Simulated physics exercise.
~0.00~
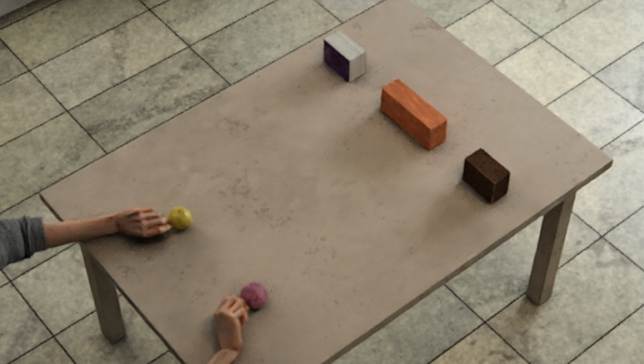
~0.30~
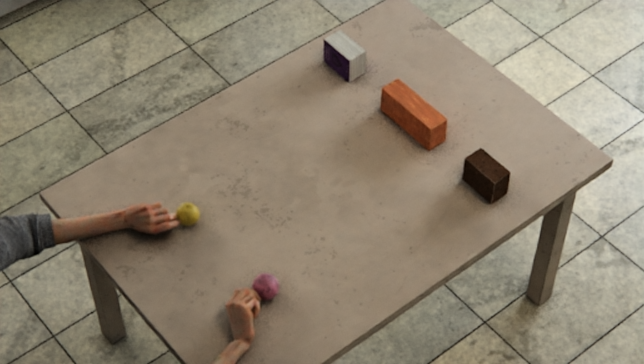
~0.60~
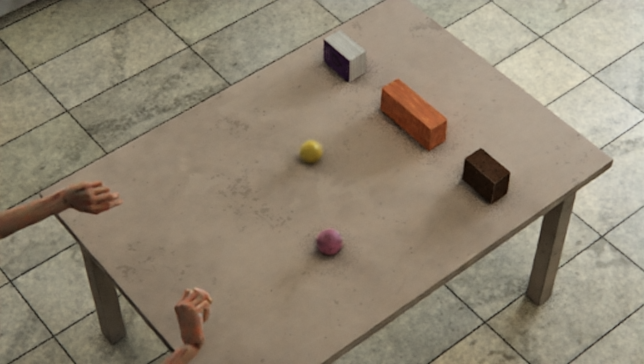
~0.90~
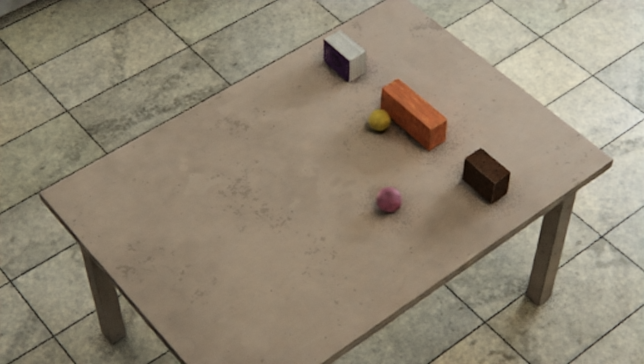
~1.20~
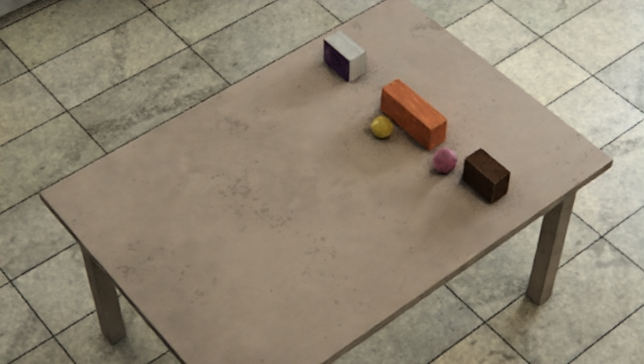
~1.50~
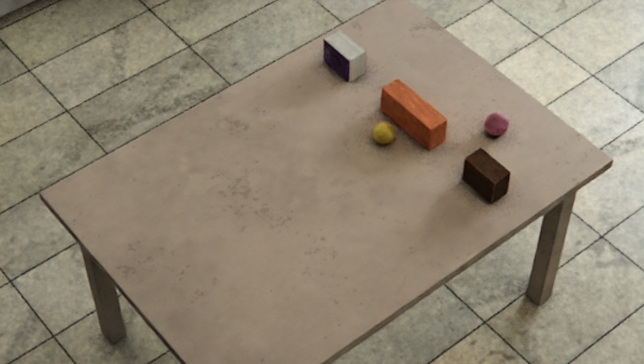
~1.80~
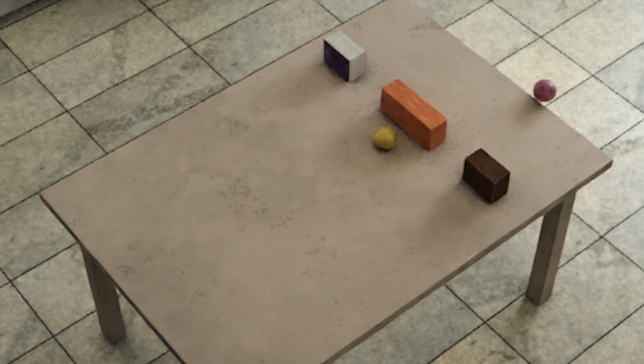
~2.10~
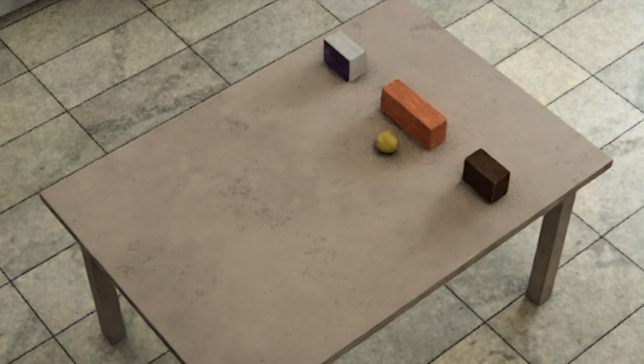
Two hands pushing yellow and pink balls across a table, the yellow stopping against an orange block, the pink rolling through a gap and out of sight.
